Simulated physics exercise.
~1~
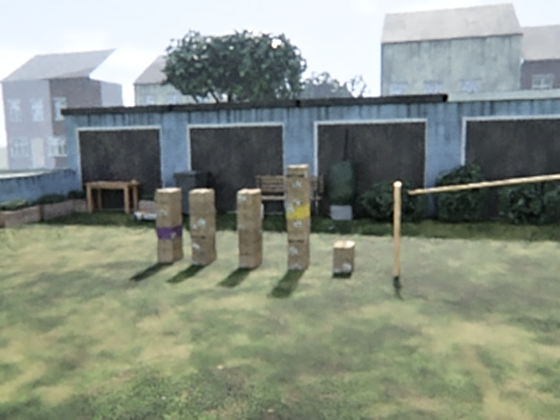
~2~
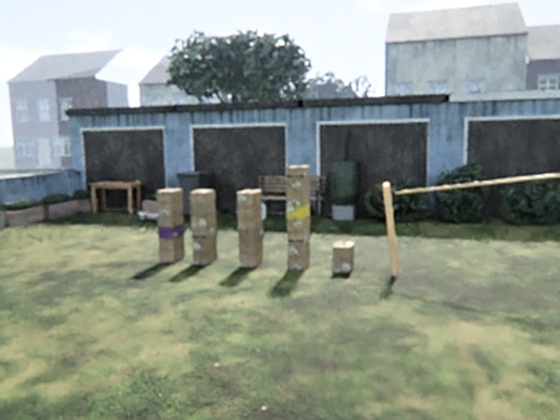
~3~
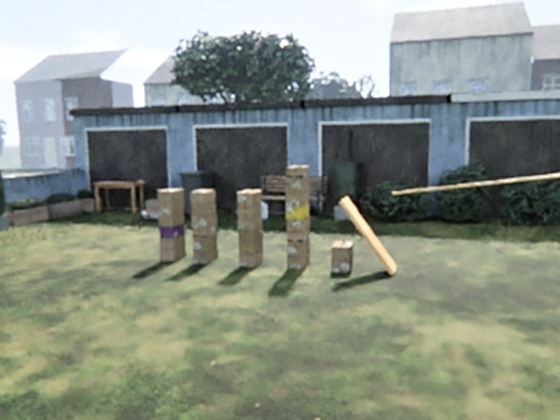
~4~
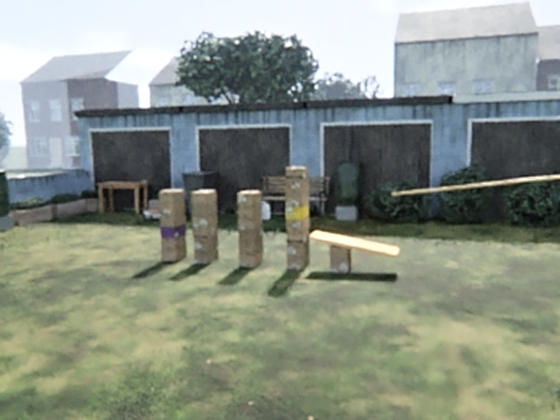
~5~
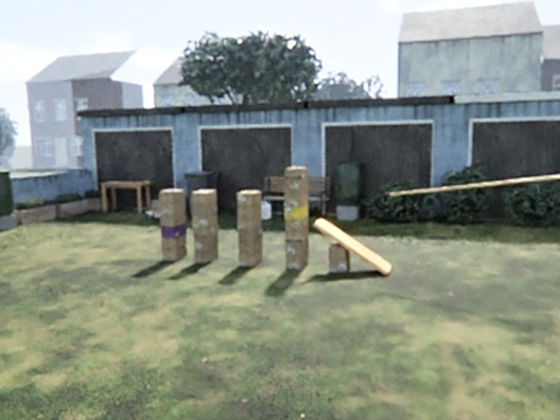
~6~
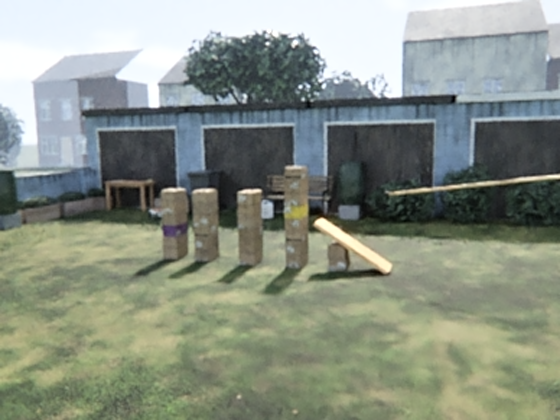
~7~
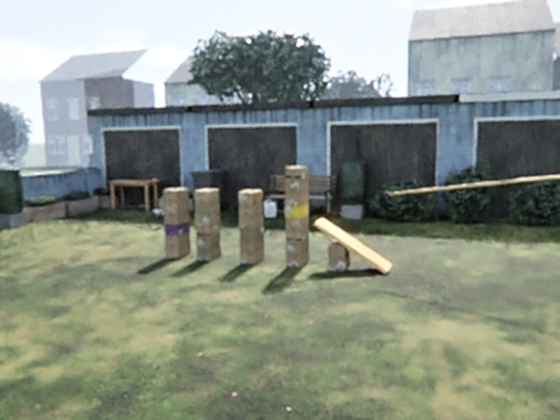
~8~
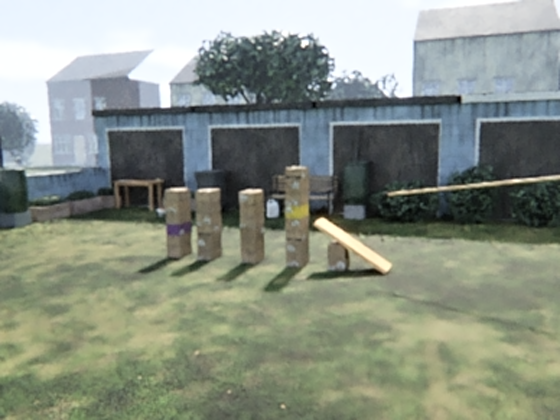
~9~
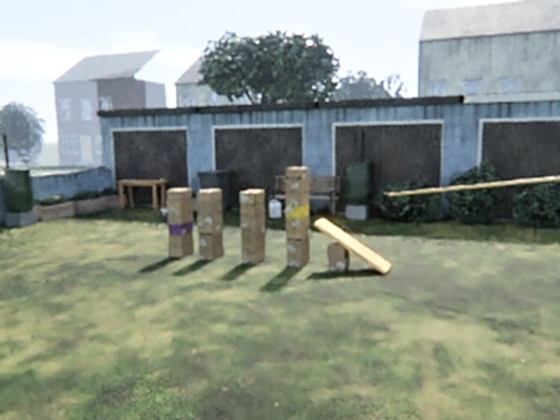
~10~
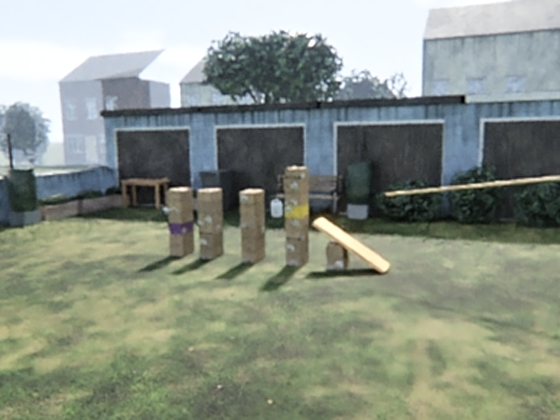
A wooden board standing upright on a lawn was pushed over to the left by a long pole, tipping onto a small box and coming to rest at a slant against the tallest column of parcels, while all the columns stayed standing.
